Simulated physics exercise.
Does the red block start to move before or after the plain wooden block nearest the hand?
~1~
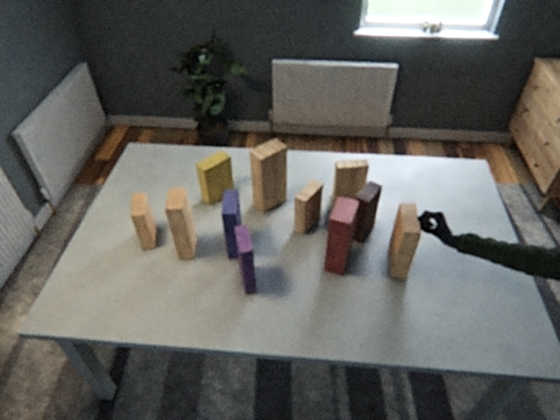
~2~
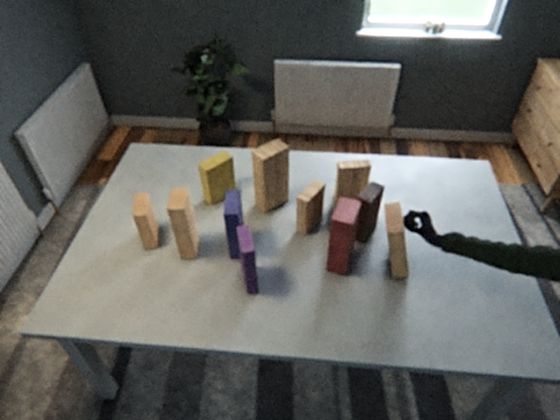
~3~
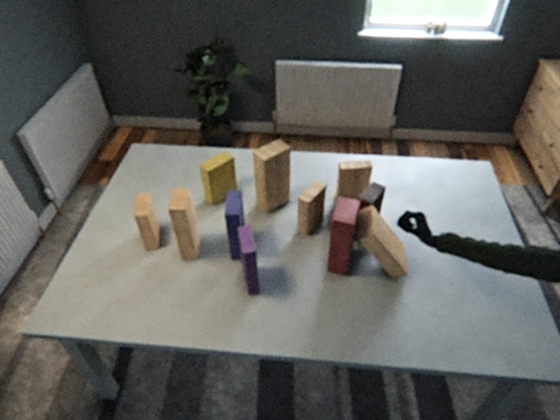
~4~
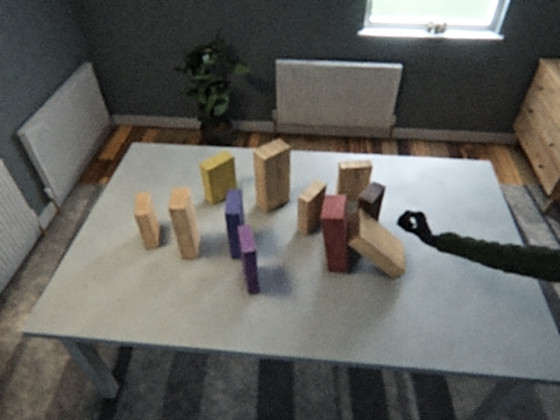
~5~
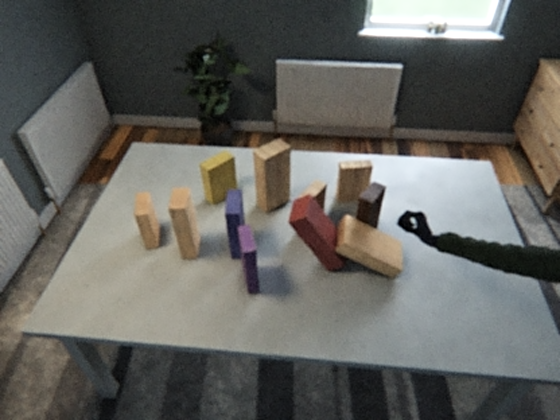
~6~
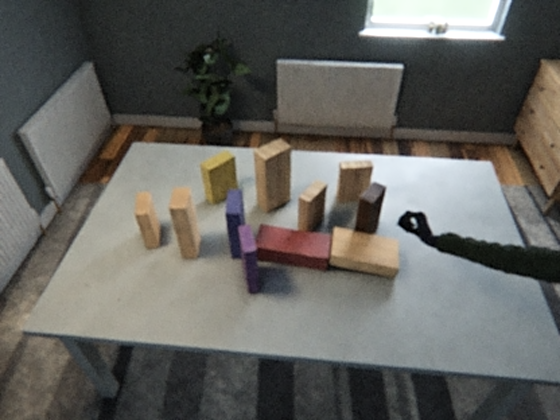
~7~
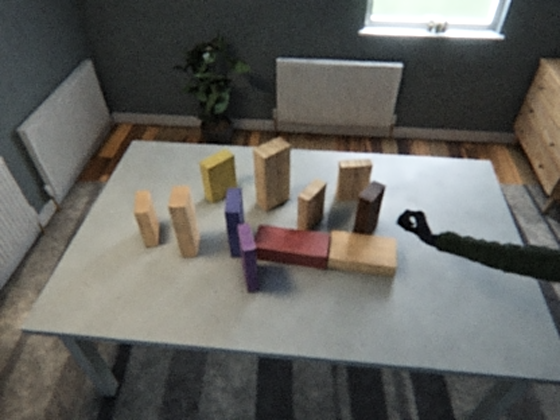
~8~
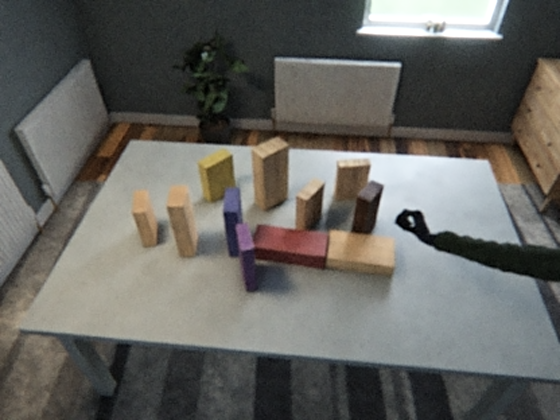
The red block starts to move after the plain wooden block, which is already toppling to the left by then.
